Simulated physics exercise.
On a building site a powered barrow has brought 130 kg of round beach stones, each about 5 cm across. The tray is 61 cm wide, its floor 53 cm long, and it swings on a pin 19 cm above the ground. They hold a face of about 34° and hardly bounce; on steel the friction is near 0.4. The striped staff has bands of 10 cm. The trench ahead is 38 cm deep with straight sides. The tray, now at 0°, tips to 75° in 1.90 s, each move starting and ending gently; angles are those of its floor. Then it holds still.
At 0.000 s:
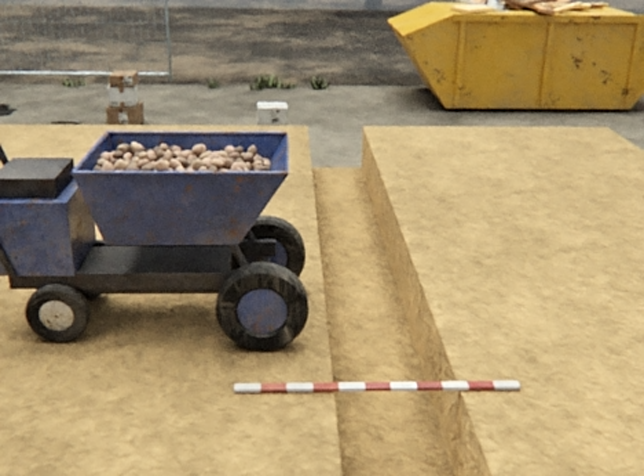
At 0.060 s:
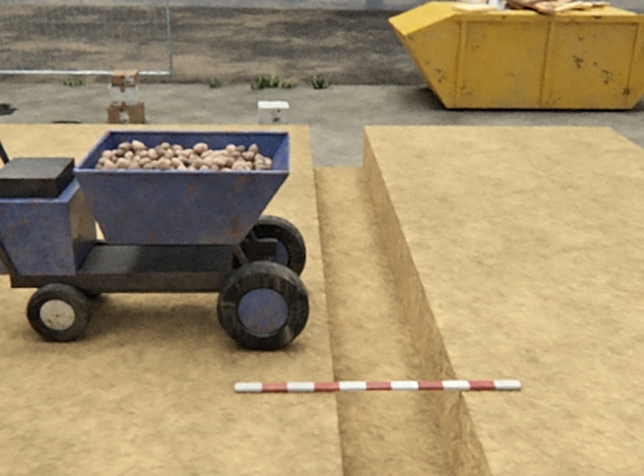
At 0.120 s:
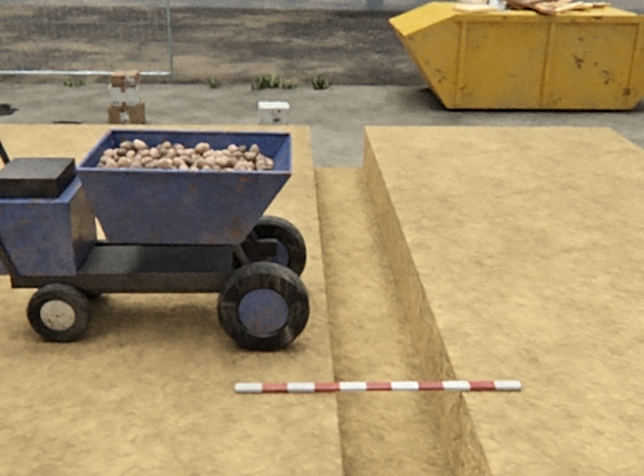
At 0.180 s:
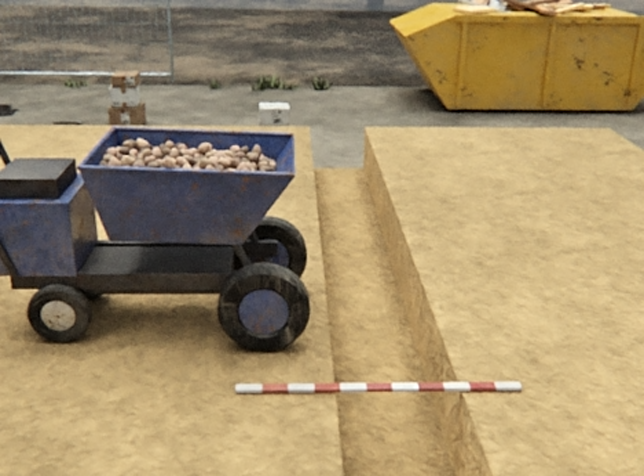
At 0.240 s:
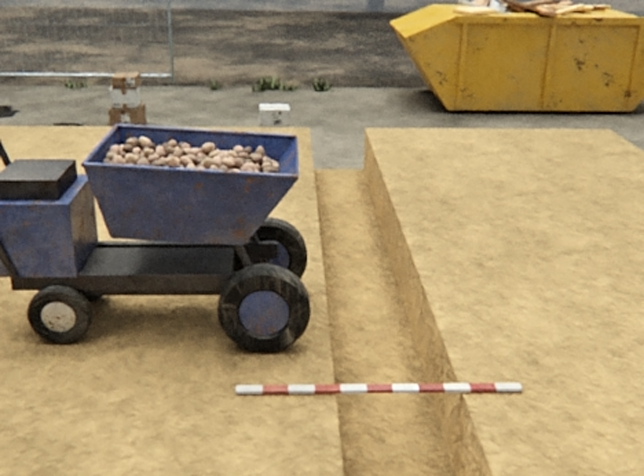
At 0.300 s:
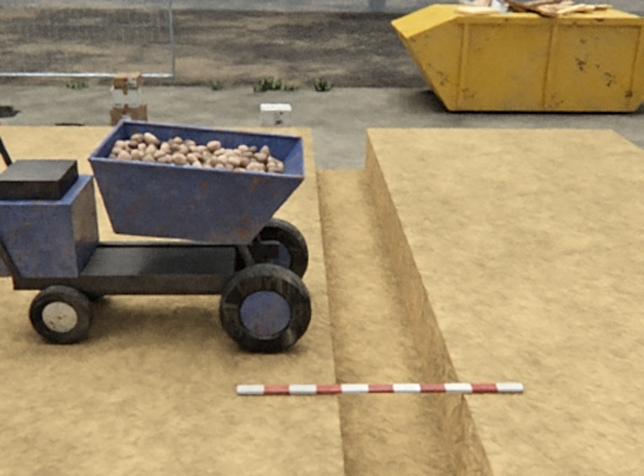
The blue tray of a small powered barrow, heaped with round stones, sat level at first and then slowly tilted a little to the right, toward a straight-sided trench with a red-and-white staff lying across it.
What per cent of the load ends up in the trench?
Some 49 per cent of it.
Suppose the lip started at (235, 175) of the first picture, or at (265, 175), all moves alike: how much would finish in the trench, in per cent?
About 95 and 70 per cent.
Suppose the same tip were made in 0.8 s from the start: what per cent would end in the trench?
It would be near 35 per cent.
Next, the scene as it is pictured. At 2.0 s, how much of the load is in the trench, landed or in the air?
About 25 per cent by then.
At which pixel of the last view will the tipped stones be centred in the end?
Near (444, 315).
After 1.4 s the floor is at 63°; 95 % in the tray, 5 % in the trench; the foremost stones are at (441, 281).
After 2.0 s the floor is at 75°; 34 % in the tray, 23 % in the trench, 43 % past the trench; the foremost stones are at (601, 314).
After 2.3 s the floor is at 75°; 15 % in the tray, 33 % in the trench, 52 % past the trench; the foremost stones are past the picture's edge.
After 4.3 s the floor is at 75°; 0 % in the tray, 49 % in the trench, 51 % past the trench; the foremost stones are past the picture's edge.
